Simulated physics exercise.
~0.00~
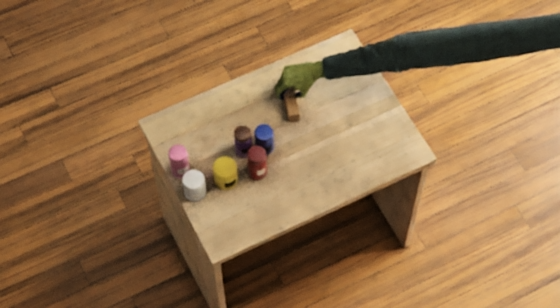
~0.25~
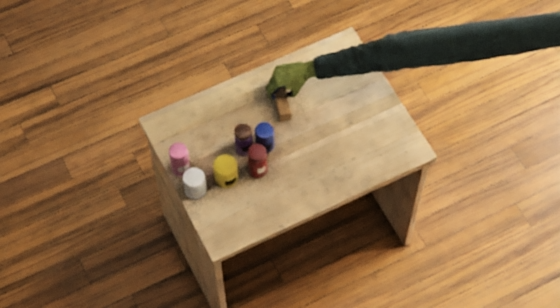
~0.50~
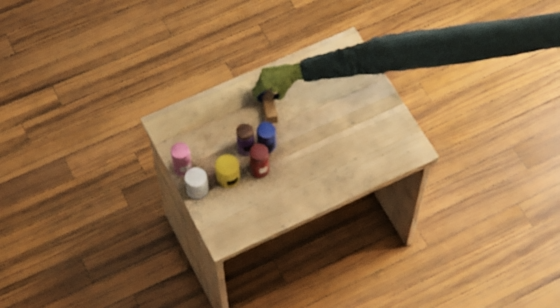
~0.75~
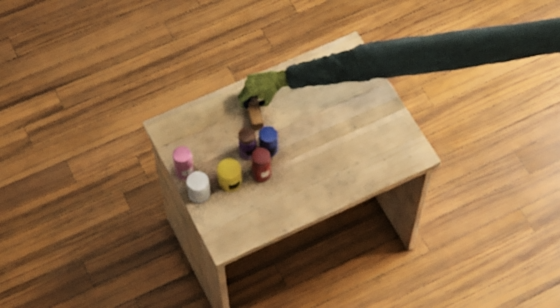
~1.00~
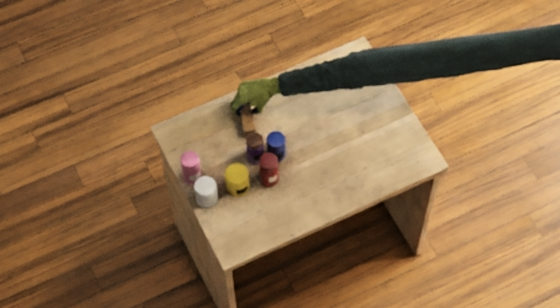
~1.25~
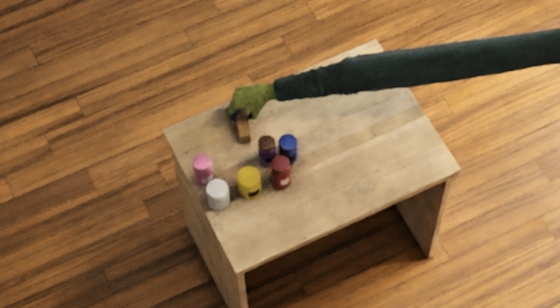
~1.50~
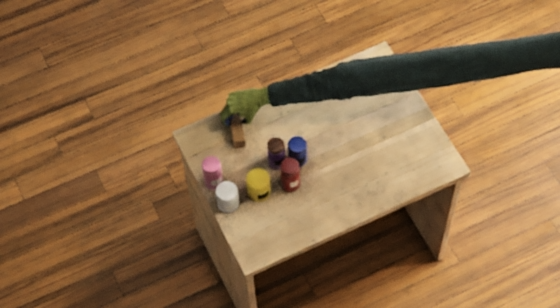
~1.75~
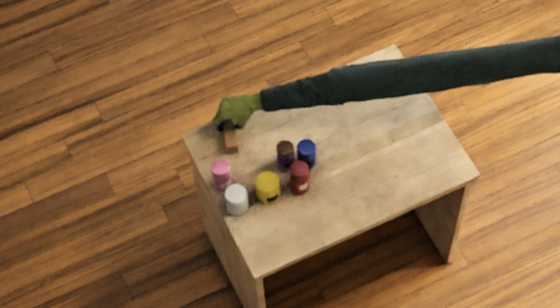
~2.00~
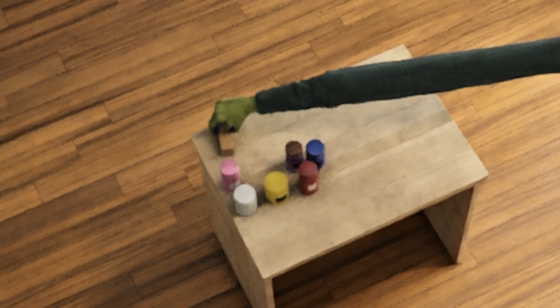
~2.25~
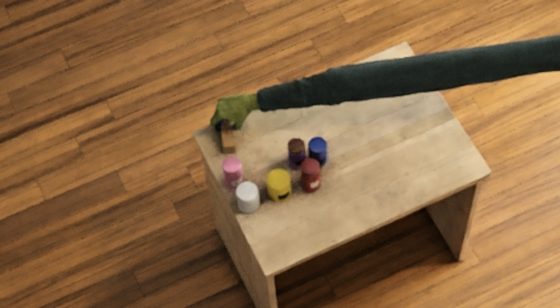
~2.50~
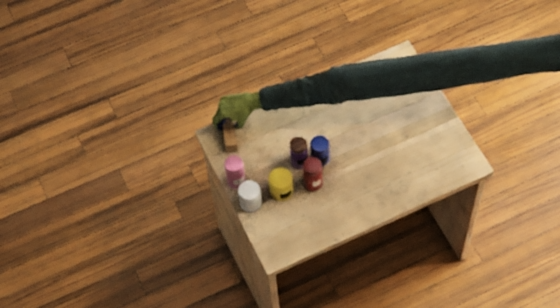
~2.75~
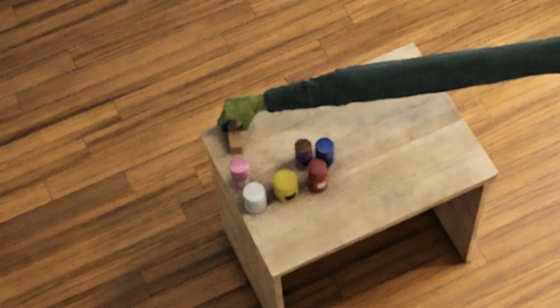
A pale wooden table stands on a wood-plank floor, seen from high above at an angle. Six small jars cluster toward its left end, with pink and white at the left, yellow beside them, red to the right, and purple and blue just behind. A green-gloved hand on a dark-sleeved arm reaches in from the right, holding a small wooden block near the back edge. It slides the block slowly left behind the jars, while the view drifts left. The block stops near the back left corner, just behind the pink jar, and all six jars remain standing on the table.
